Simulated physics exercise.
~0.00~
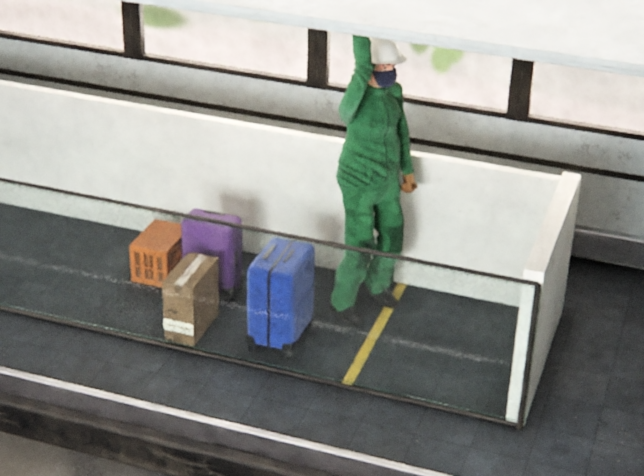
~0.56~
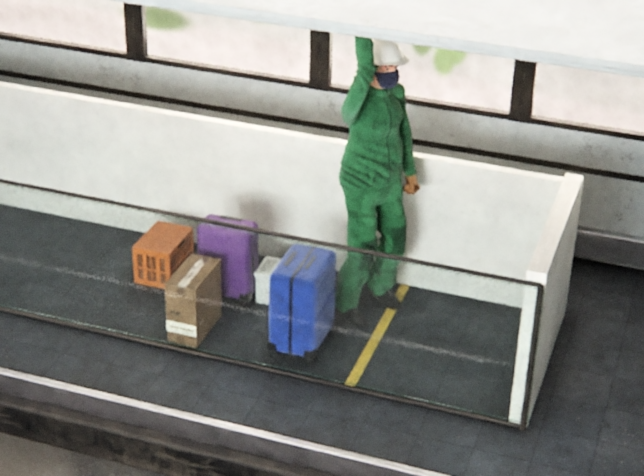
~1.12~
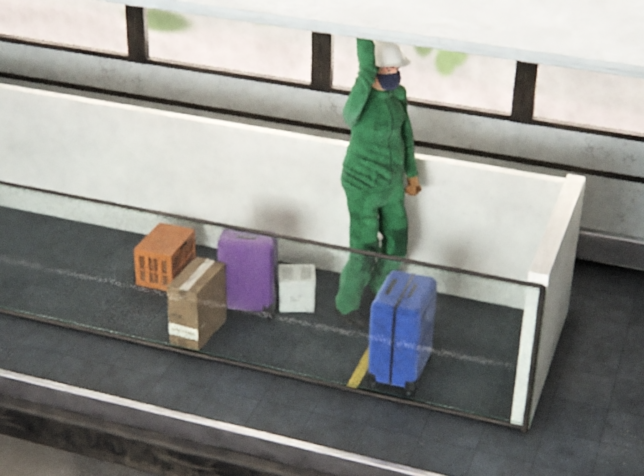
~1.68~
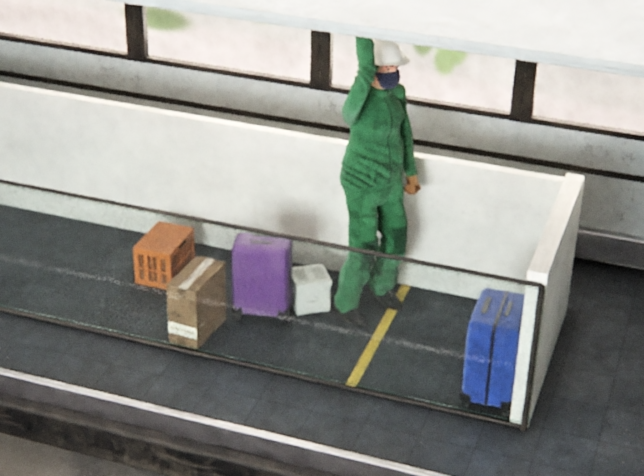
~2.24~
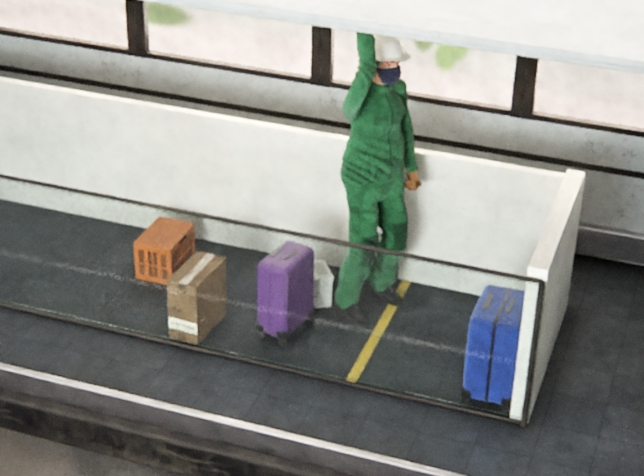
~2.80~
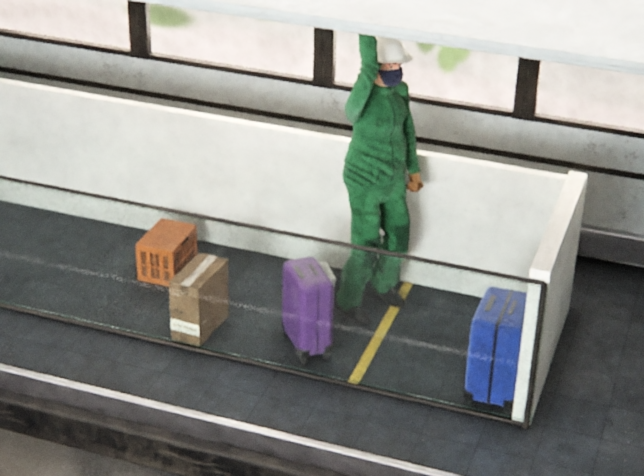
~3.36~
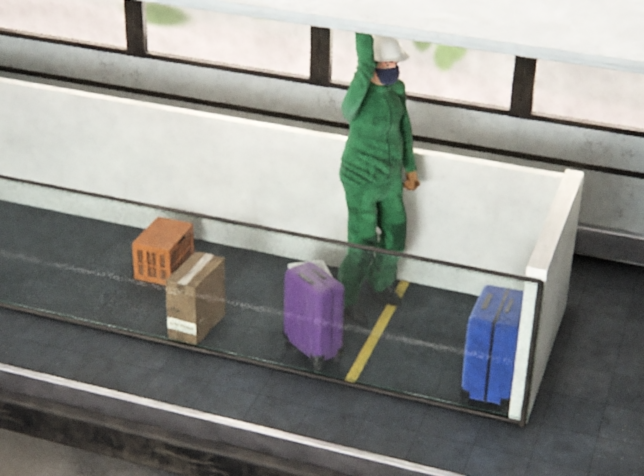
A big blue suitcase rolled right, across the yellow line to the end wall, while a green-clad passenger stood with one arm raised. A purple case and white tub shifted right too, stopping short of the line; the crate and carton stayed put.
